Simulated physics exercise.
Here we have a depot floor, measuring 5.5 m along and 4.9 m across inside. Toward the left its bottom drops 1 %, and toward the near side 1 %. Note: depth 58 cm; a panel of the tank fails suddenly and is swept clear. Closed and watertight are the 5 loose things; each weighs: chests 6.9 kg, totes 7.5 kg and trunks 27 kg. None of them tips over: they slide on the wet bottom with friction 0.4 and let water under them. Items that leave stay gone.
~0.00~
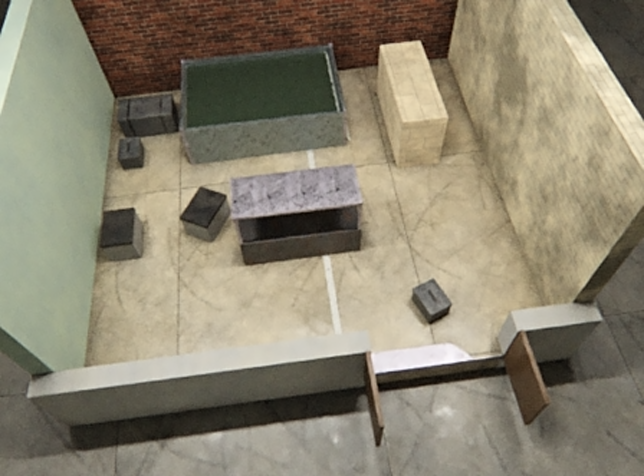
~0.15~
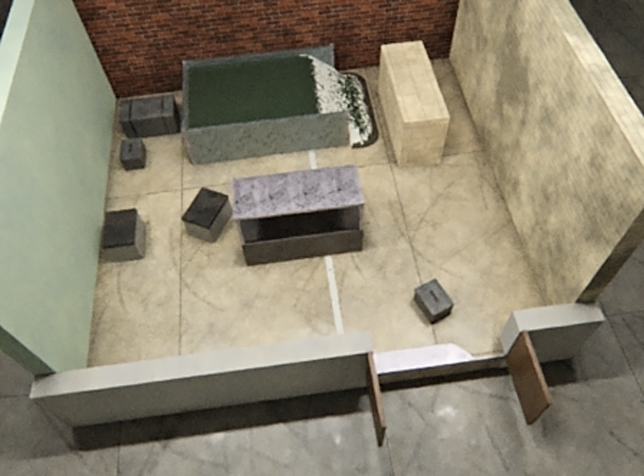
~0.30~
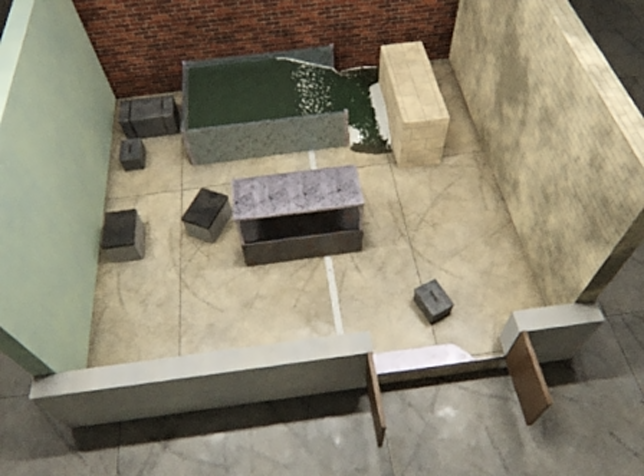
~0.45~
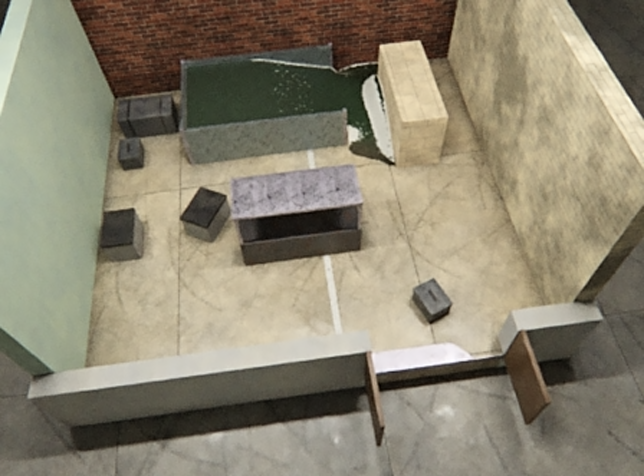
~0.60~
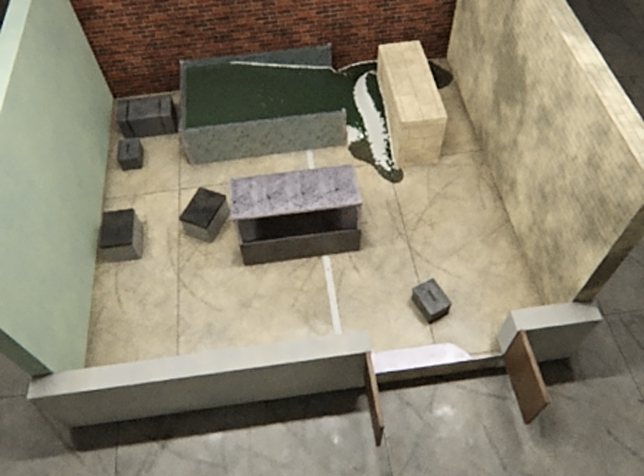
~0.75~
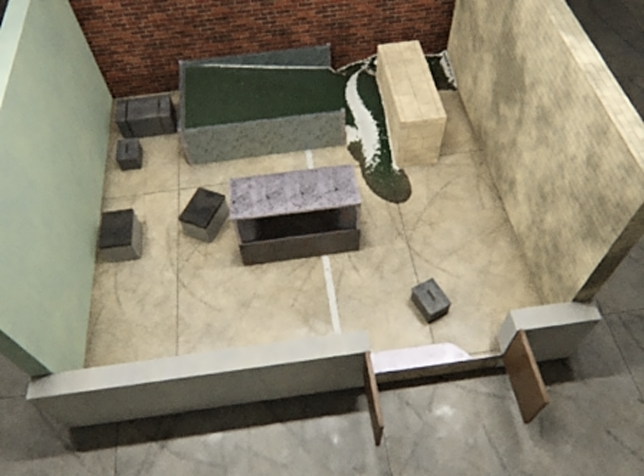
The clip opens on a walled room with dark boxes around a bench and a tank of dark green liquid at the back. The tank's right side gives way, and foam-streaked liquid pours onto the floor, then spreads around the pale block and toward the viewer, while the boxes stay still.
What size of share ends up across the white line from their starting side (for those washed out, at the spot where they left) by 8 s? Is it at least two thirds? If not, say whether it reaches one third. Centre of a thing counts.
No, not even one third.
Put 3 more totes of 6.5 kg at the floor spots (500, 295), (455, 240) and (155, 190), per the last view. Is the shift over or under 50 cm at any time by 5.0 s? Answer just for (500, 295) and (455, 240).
Going in order, that's too far and then too far.
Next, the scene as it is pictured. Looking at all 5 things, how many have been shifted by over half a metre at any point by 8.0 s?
That comes to 3.
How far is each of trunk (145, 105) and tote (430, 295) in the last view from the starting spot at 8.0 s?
Log: Item 1 at 0 cm, item 2 gone out.
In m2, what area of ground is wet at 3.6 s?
My estimate is roughly 20 m2.
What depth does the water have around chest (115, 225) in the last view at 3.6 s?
About 1 cm.
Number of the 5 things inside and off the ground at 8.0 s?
2 at that moment.
After 1.6 s 0 of 5 are over the mark; 0 afloat.
After 3.6 s 0 of 5 are over the mark; 0 afloat.
After 5.6 s 0 of 5 are over the mark; 1 afloat.
After 8.0 s 0 of 5 are over the mark; 2 afloat.
